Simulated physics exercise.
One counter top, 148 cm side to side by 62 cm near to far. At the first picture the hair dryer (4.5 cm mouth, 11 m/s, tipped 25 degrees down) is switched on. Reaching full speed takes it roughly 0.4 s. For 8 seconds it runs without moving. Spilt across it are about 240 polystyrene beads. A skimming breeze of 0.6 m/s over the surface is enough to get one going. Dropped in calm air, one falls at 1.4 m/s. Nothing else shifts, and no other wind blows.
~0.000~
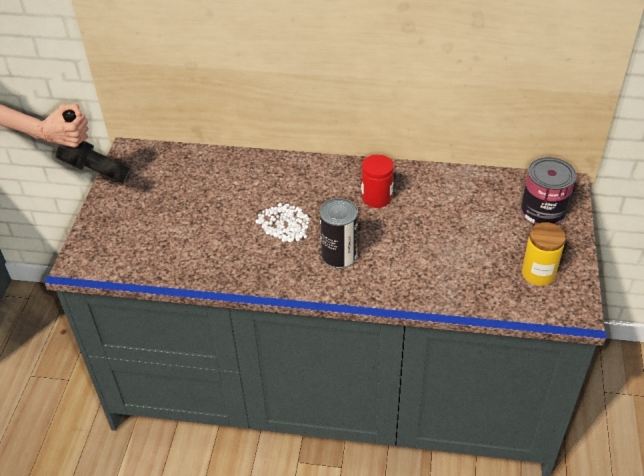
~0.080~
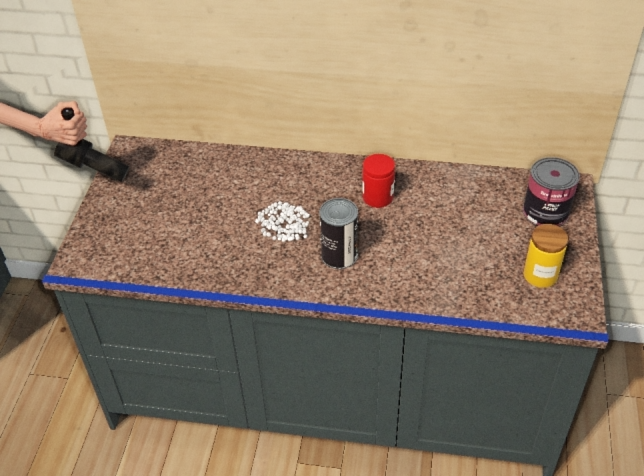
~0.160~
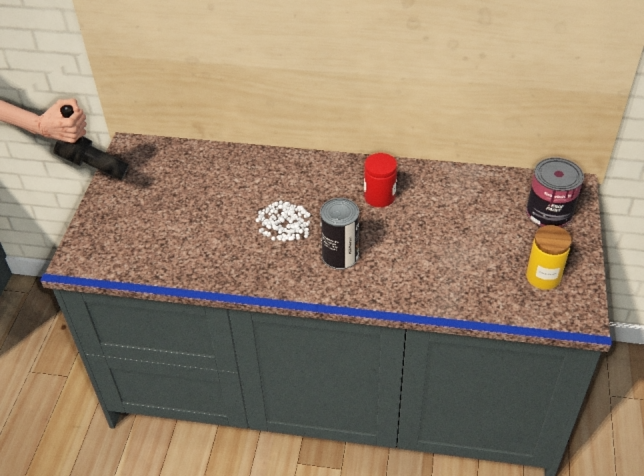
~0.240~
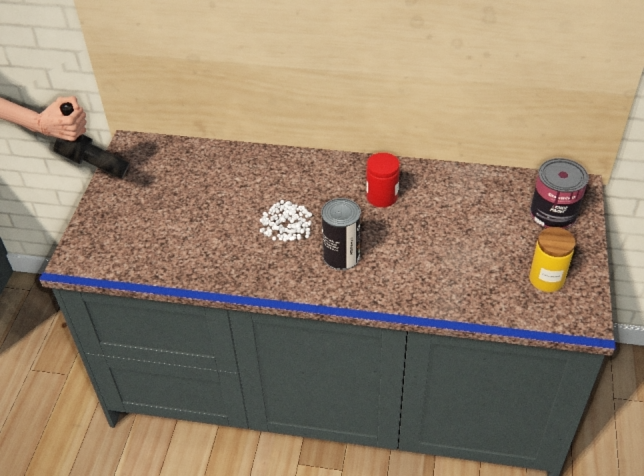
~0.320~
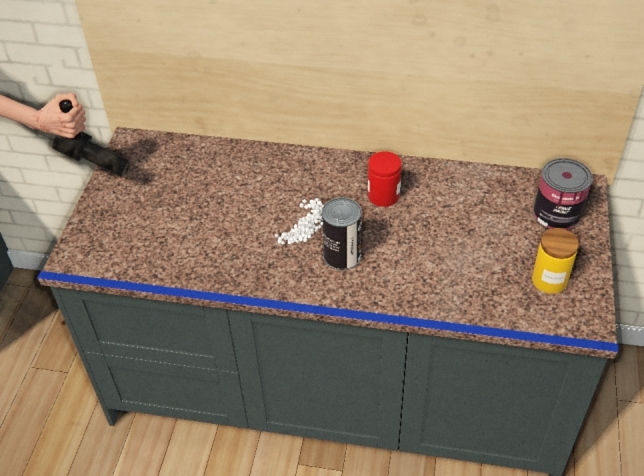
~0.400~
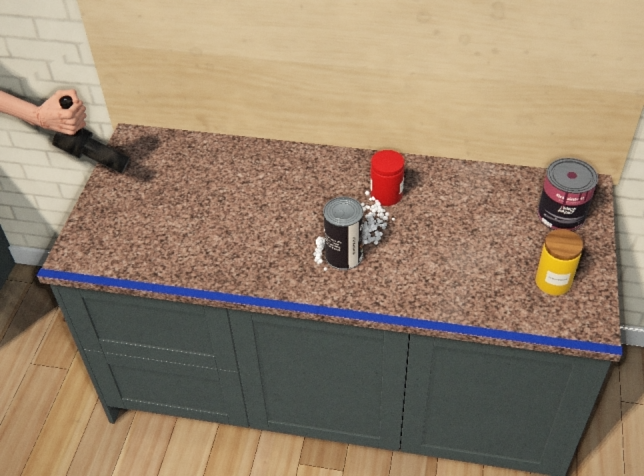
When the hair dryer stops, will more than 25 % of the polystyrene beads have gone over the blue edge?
Yes.
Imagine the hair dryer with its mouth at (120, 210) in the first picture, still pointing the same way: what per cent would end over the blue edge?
0 per cent, roughly.
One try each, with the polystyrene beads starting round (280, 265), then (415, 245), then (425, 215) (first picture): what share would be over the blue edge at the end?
Roughly 100 %, then 50 %, then 0 %.
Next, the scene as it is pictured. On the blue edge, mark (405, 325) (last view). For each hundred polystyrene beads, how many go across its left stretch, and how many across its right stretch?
Roughly 20 % cross the left stretch, and around 30 % the right stretch.
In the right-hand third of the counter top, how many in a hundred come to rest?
Around 10 per cent.
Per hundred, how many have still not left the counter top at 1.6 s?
Roughly 40 %.
After 1.6 s, 43 % are on the move or not yet settled, 30 % are over the blue edge; the middle of those still in play is near (496, 299).
After 2.6 s, 33 % are on the move or not yet settled, 35 % are over the blue edge; the middle of those still in play is near (497, 299).
After 4.4 s, 20 % are on the move or not yet settled, 41 % are over the blue edge; the middle of those still in play is near (495, 300).
After 8.0 s, at the end, 48 % are over the blue edge.
